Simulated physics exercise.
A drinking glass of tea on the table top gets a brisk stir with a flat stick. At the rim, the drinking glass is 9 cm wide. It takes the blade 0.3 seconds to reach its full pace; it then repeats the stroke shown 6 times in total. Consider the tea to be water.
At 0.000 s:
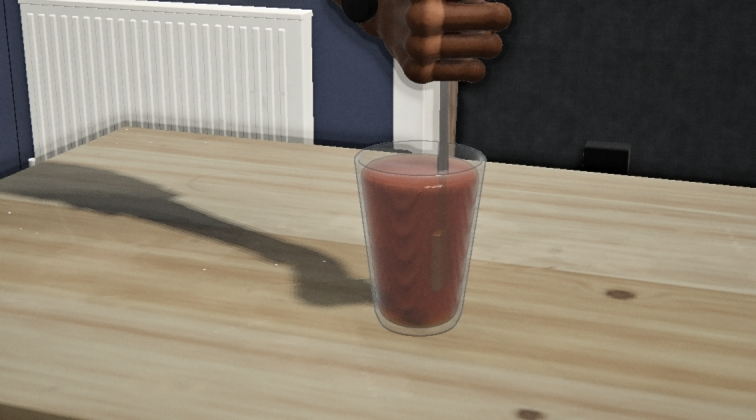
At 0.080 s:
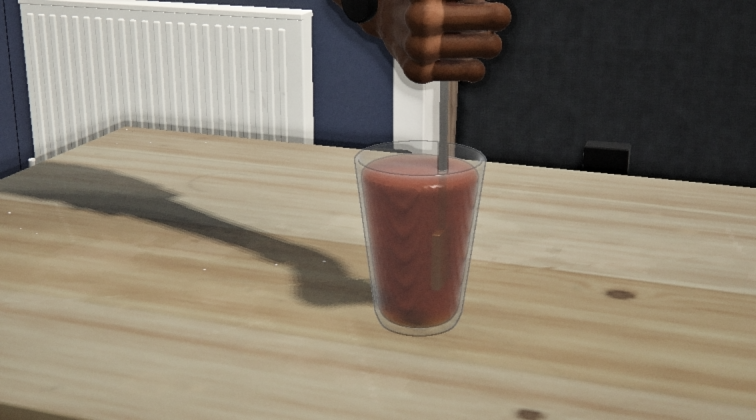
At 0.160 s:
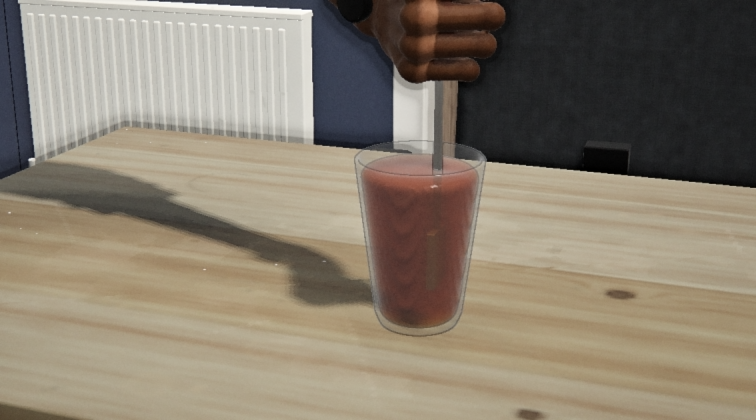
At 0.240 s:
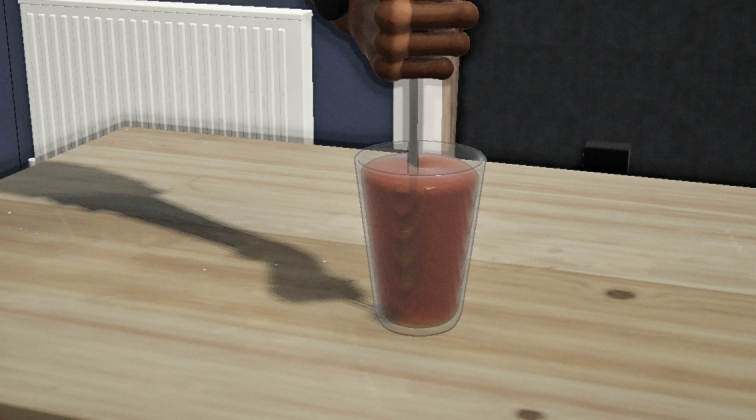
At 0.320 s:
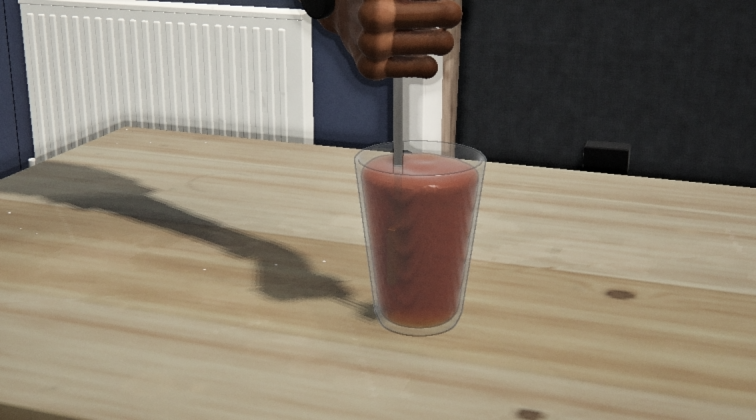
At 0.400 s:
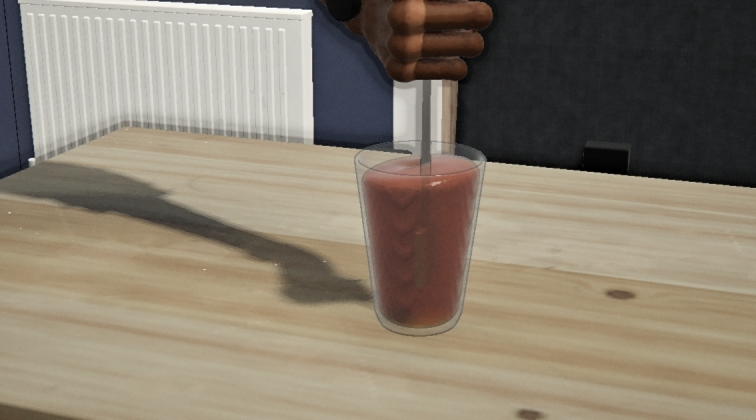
A dark brown hand stirred a glass of red drink on a wooden table with a thin flat stick, moving it over to the left side and then partway back to the right.
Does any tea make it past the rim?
Yes.
Then, 0.86 s in, 0 ml is over the rim.
Then, 1.32 s in, 0 ml is over the rim.
Then, 1.78 s in, 3 ml is over the rim.
Then, 2.24 s in, 5 ml is over the rim.
Finally, 5 ml is over the rim.
